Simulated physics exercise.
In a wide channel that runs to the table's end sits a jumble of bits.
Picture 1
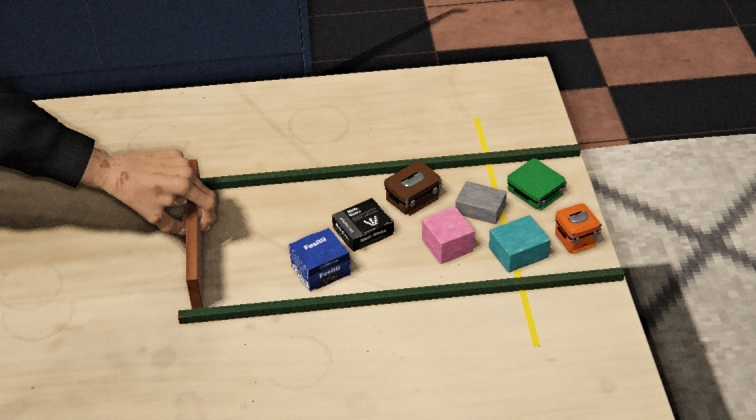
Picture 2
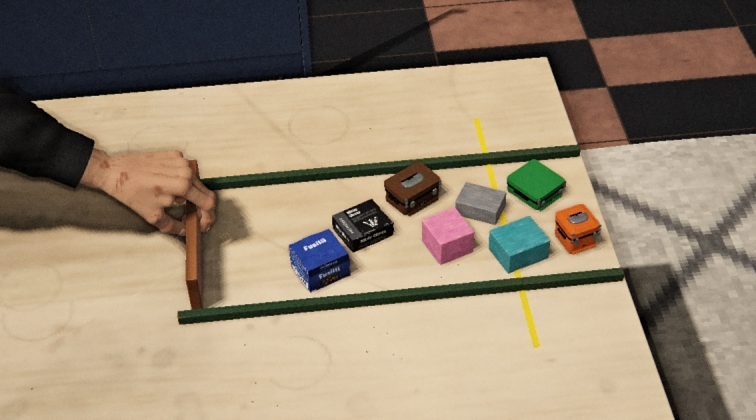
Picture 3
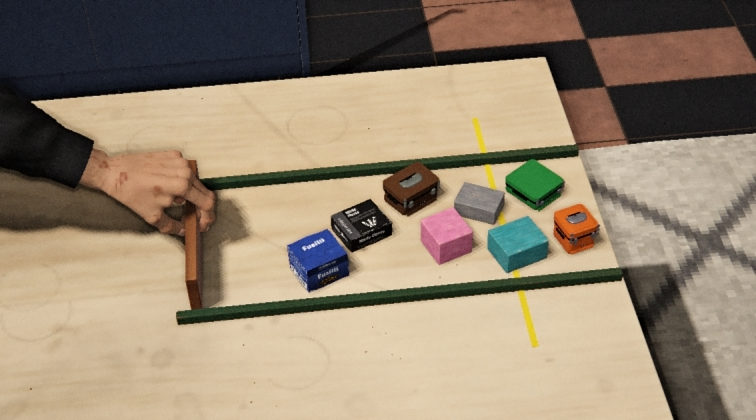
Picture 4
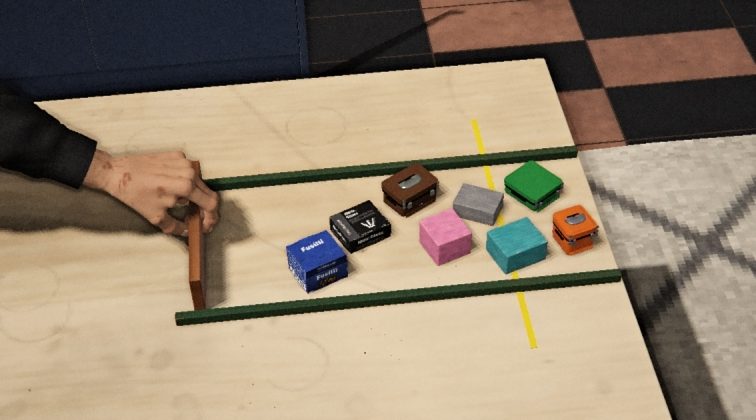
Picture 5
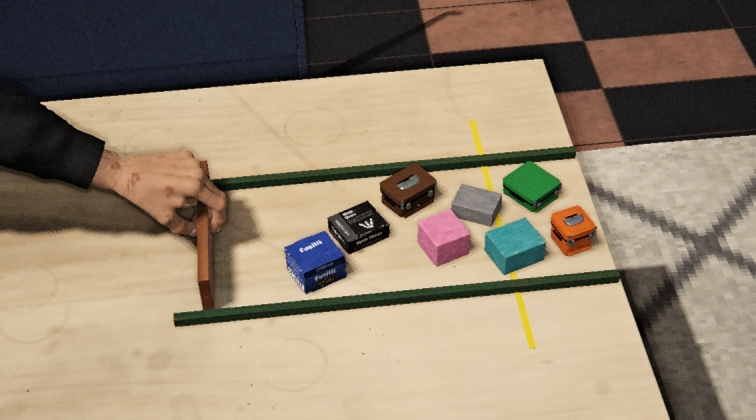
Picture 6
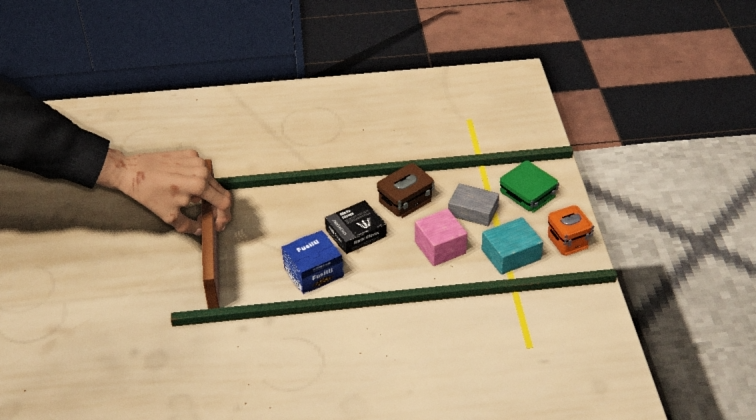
On a wooden table, between two green rails, a hand held a brown board upright and eased it slightly right toward a scatter of small colourful boxes, which stayed put, the board not touching them.
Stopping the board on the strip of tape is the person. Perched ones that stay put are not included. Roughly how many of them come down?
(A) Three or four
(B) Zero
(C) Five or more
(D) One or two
The answer is D.
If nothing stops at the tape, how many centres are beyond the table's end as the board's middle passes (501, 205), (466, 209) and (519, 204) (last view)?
2; 1; 2.
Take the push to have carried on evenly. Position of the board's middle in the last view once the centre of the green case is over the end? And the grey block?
Near (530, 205), then near (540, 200).
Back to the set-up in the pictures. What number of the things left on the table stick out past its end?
In total, 1 of them.
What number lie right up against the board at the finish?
It touches 3.
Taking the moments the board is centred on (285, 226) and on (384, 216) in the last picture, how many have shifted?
By the first moment it's 1, by the second it's 4.
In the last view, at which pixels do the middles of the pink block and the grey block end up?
The pink block stops around (569, 236); the grey block around (545, 193).
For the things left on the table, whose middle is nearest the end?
Result: Green case.
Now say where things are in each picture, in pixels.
In the first picture, orange case (576, 229); green case (536, 186); turquoise block (519, 244); board (195, 233); tape (504, 221).
In the second picture, green case (535, 187); board (195, 233).
In the third picture, turquoise block (518, 244); black box (361, 225).
In the fourth picture, orange case (574, 231); pink block (445, 237).
In the fifth picture, green case (531, 188); grey block (476, 205).
In the sixth picture, orange case (569, 231); green case (528, 188); turquoise block (512, 245); board (210, 233); tape (497, 223).
Soon after, none off yet; orange case at rest near (569, 231); green case at rest near (528, 188); turquoise block at rest near (512, 245).
Then, none off yet; orange case at rest near (569, 231); green case at rest near (528, 188); turquoise block moved a little near (529, 244).
At rest, the number that fall off is one or two; fallen, turquoise block and orange case.
